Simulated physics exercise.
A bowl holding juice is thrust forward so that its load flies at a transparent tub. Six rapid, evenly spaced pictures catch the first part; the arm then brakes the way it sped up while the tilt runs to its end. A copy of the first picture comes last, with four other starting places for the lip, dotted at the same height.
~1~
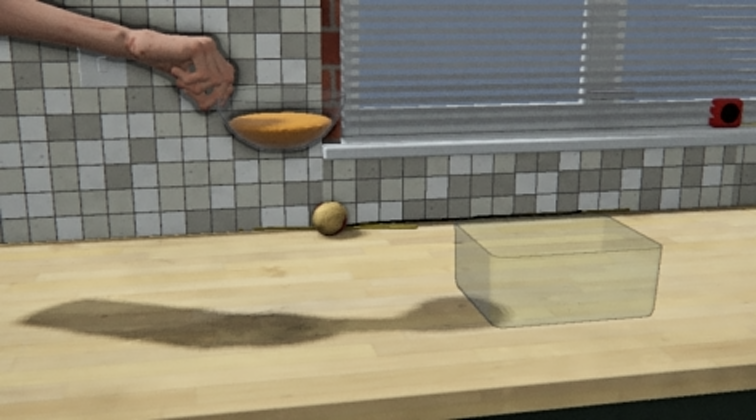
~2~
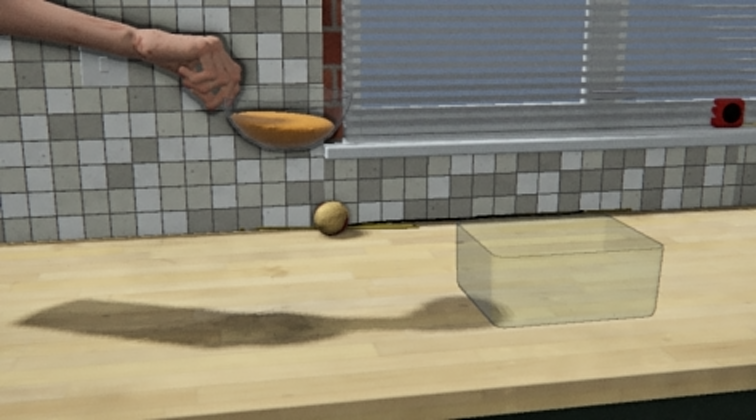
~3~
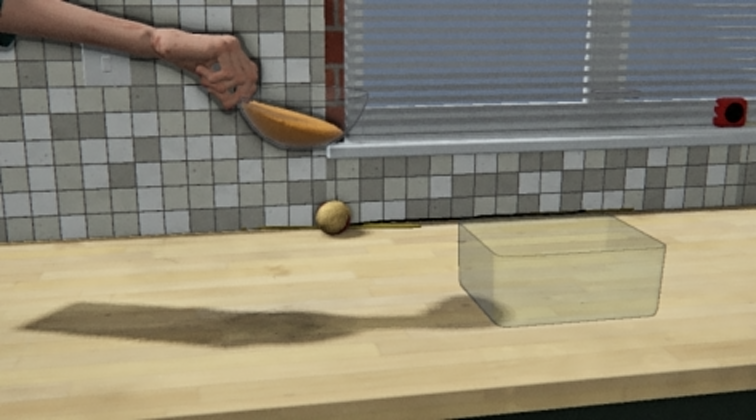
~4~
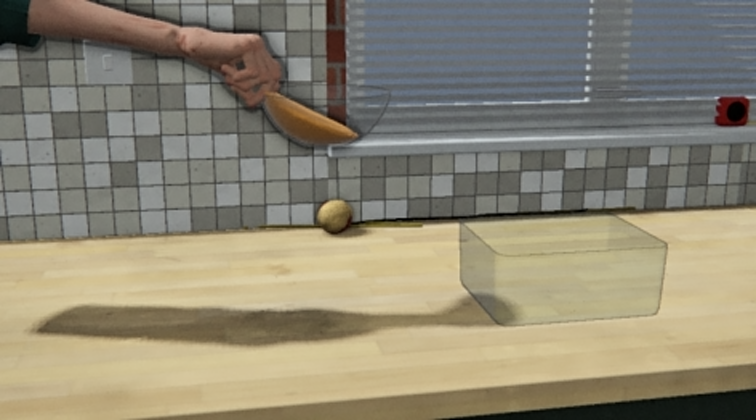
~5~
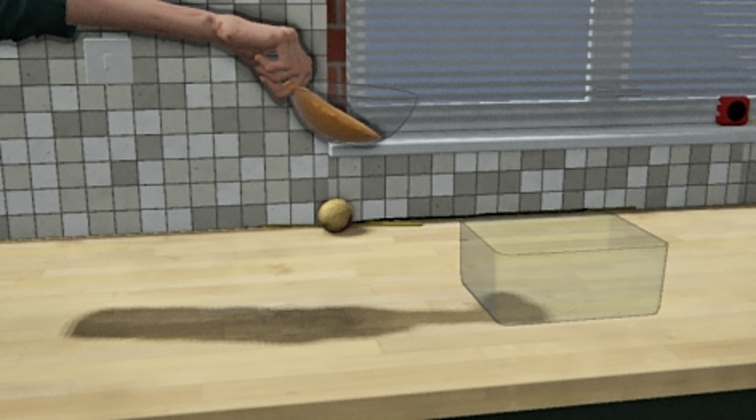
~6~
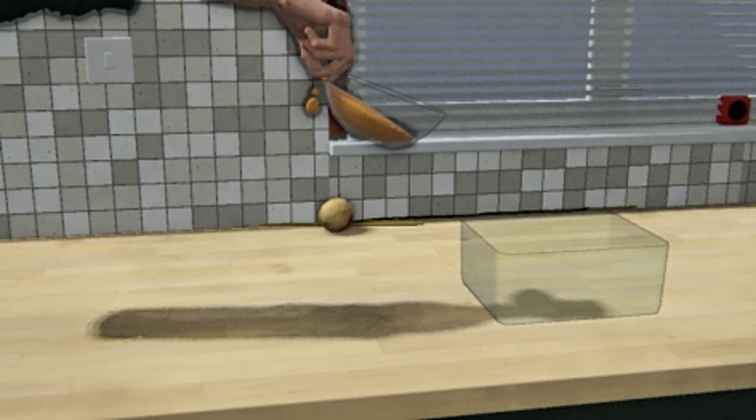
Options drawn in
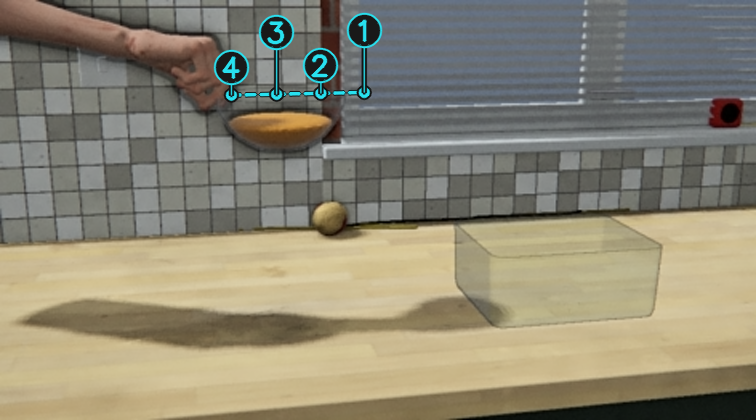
On a wooden kitchen counter with a clear tub and a small round object near the tiled wall, a hand above moves a transparent bowl of orange juice rightward, and the bowl tilts as the juice slants inside it.
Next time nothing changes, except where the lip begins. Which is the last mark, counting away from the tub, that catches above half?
Take 3.
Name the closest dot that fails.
Here it is dot 4.
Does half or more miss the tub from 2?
No, not at all.
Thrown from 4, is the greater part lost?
Yes, that goes wrong.
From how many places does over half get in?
Three.
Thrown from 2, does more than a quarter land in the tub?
Yes, it does.
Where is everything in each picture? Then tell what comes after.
Upright, lip at (343, 92); tub from (489, 327) to (652, 314); nothing has left yet.
Upright, lip at (350, 92); nothing has left yet.
Upright, lip at (366, 91); nothing has left yet.
Upright, lip at (388, 90); nothing has left yet.
Tipped about 5°, lip at (415, 94); juice is over the rim, down to (285, 92).
Tipped about 21°, lip at (443, 110); juice is over the rim, down to (311, 111).
On the marked copy, 1 at (364, 92); 2 at (320, 93); 3 at (276, 94); 4 at (231, 95).
For dot 1, about 88 % lands in the tub, 8 % falls short and 4 % goes beside or beyond.
For dot 2, about 73 % lands in the tub, 8 % falls short and 19 % goes beside or beyond.
For dot 3, about 66 % lands in the tub, 21 % falls short and 13 % goes beside or beyond.
For dot 4, about 25 % lands in the tub, 68 % falls short and 7 % goes beside or beyond.
